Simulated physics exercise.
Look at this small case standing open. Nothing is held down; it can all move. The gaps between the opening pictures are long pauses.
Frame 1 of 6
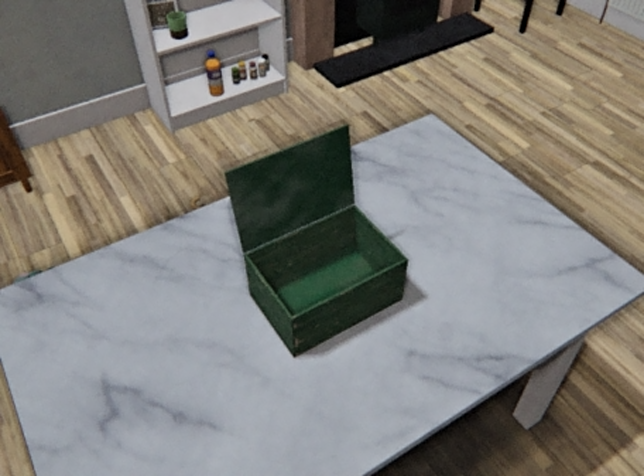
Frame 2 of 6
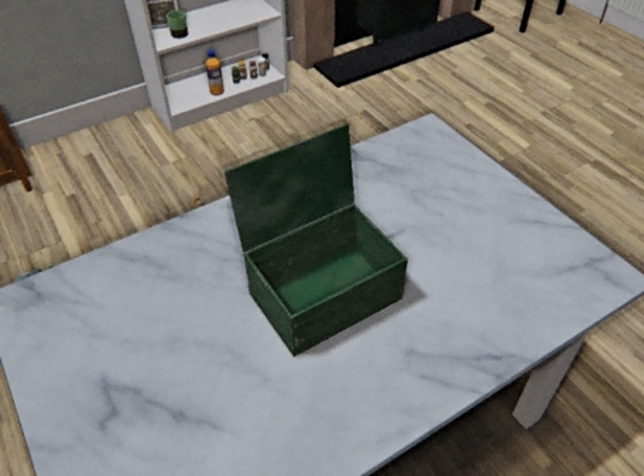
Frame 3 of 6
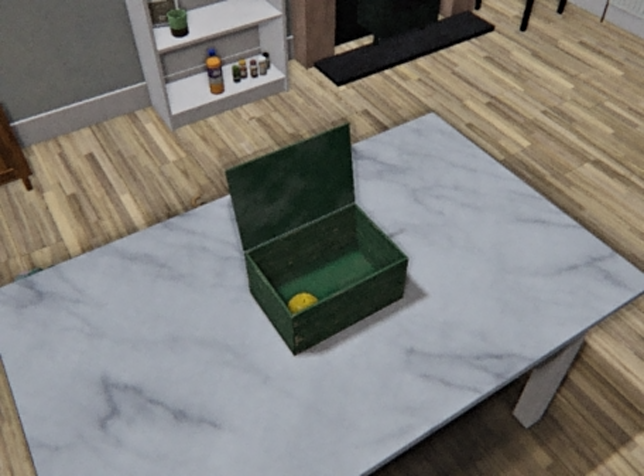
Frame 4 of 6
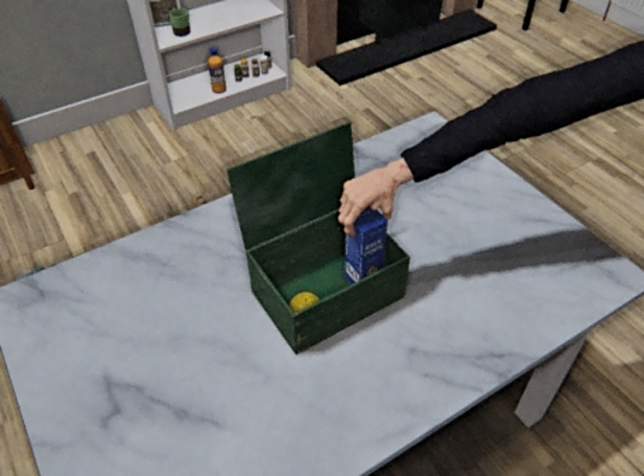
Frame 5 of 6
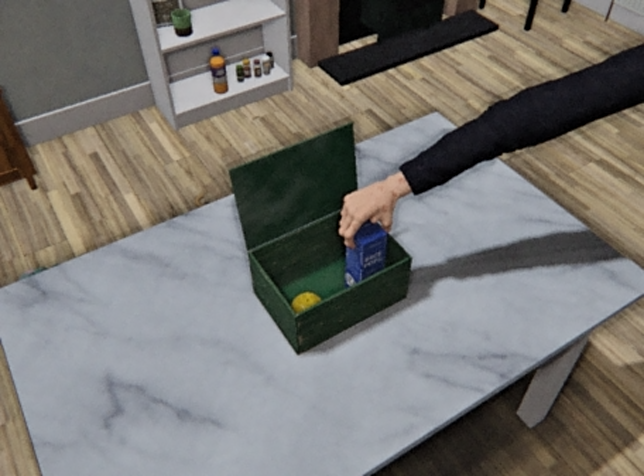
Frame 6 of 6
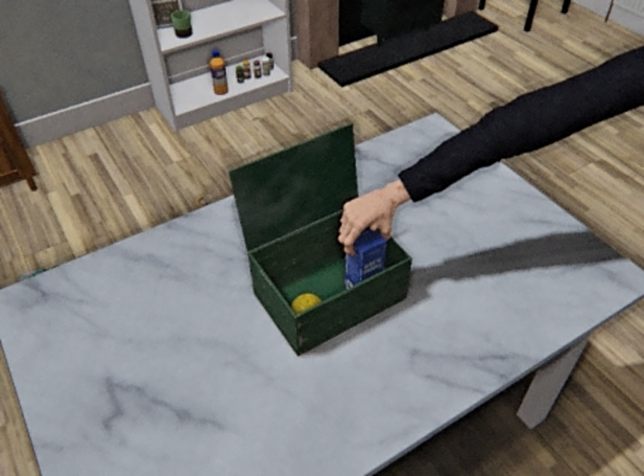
To begin with, an open green box sits empty on a marble-topped table. Then a small yellow object appears inside, near the box's front left corner. After that, a dark-sleeved arm reaches in from the right, its hand lowering a blue carton a short way into the box.
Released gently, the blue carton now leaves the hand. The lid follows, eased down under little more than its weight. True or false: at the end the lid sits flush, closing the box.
False, a gap remains.
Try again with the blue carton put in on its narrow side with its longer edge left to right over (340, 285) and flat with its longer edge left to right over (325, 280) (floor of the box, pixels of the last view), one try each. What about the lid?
So, first it fits down fine, then it fits down fine.
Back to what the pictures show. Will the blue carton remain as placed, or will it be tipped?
By the end it has kept its angle.
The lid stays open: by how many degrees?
Angle: About 30°.
Then, 1.30 s after the last picture, lid 80° above the rim.
Then, 1.70 s after the last picture, lid 47° above the rim.
Then, 2.20 s after the last picture, lid 29° above the rim.
At rest, lid 30° above the rim; both in place. Seen from the same camera at the end, blue carton near (364, 267).
